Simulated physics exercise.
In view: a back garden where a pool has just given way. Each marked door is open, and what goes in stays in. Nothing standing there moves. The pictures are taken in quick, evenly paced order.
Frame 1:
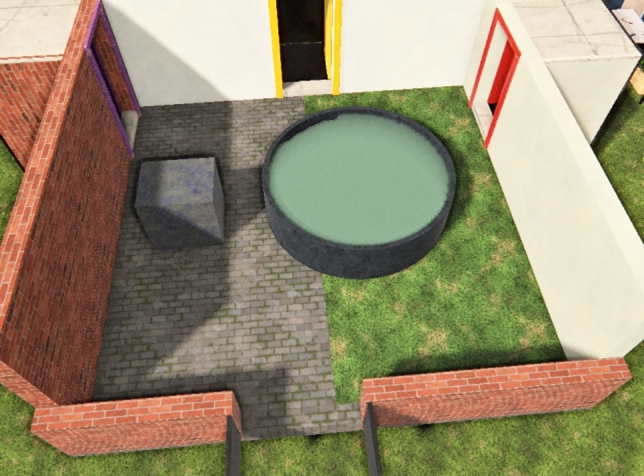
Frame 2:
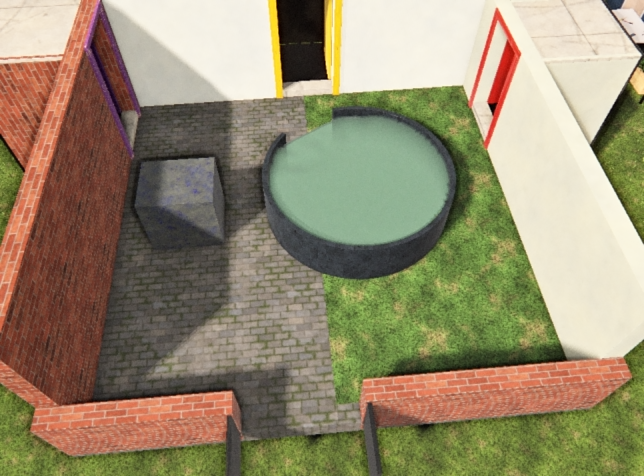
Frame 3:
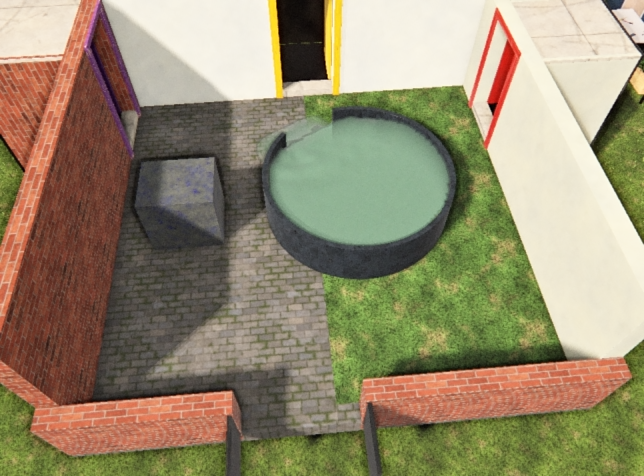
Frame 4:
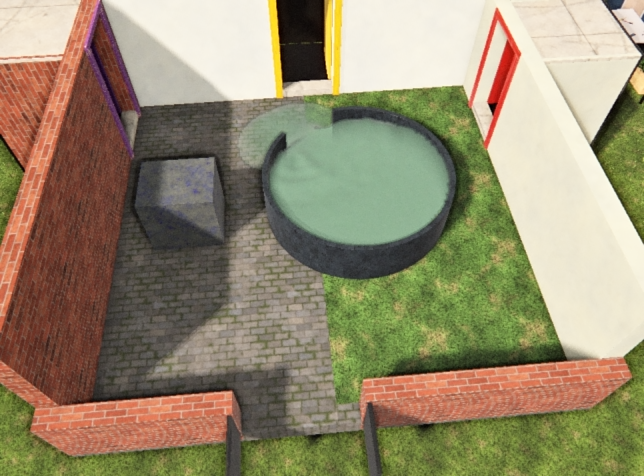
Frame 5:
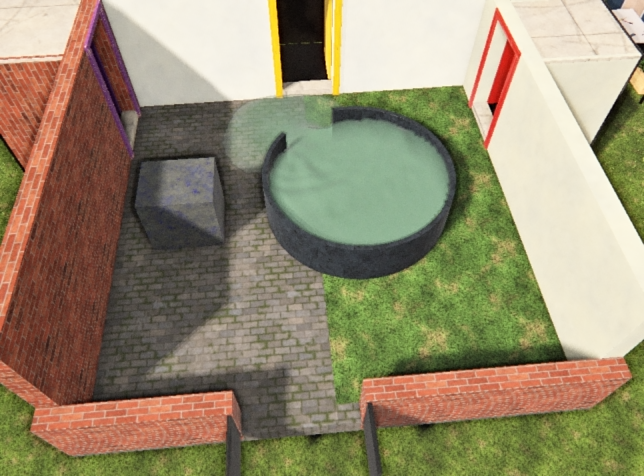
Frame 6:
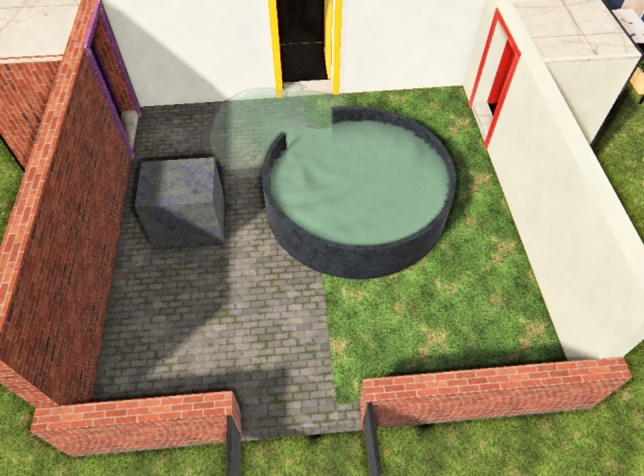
Pale green water sits in a round dark tank in a walled back garden, seen from high above. Grass lies to the right, grey paving and a dark block to the left, with red brick and white walls around and a yellow-edged doorway behind. A gap opens in the tank's far-left rim, and water pours out and spreads thinly back and leftward over the paving, while the camera stays still.
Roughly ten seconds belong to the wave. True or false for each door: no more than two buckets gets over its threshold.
The yellow door - false; the red door - true; the purple door - false.
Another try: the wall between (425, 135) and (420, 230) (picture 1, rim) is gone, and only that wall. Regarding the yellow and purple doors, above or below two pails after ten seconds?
Turns out the yellow one stays beneath it, while the purple one stays beneath it.
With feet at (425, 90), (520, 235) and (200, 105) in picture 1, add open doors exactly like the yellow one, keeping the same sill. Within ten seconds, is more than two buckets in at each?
Outcome by door - within the limit, within the limit, past the limit.
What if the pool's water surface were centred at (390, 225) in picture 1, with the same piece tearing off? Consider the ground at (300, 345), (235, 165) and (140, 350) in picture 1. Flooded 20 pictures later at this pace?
I'd say still dry for the first, swamped for the second and still dry for the third.
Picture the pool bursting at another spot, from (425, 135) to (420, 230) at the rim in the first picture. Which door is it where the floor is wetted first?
The one in red, I think.
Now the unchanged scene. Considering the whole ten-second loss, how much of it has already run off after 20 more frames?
Estimate: 55 %.
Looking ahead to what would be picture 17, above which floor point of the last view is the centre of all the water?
The spot I would choose is (314, 175).
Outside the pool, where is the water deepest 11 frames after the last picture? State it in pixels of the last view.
My pick is (141, 107).
A moment on, water covers 20 % of the floor; the yellow door over two buckets in, the red door not reached, the purple door not reached.
Next, water covers 25 % of the floor; the yellow door far over two buckets in, the red door not reached, the purple door over two buckets in.
Then, water covers 45 % of the floor; the yellow door far over two buckets in, the red door not reached, the purple door far over two buckets in.
Later, water covers 70 % of the floor; the yellow door far over two buckets in, the red door wet at the sill, nothing in, the purple door far over two buckets in.
In the end, water covers 95 % of the floor; the yellow door far over two buckets in, the red door wet at the sill, nothing in, the purple door far over two buckets in.
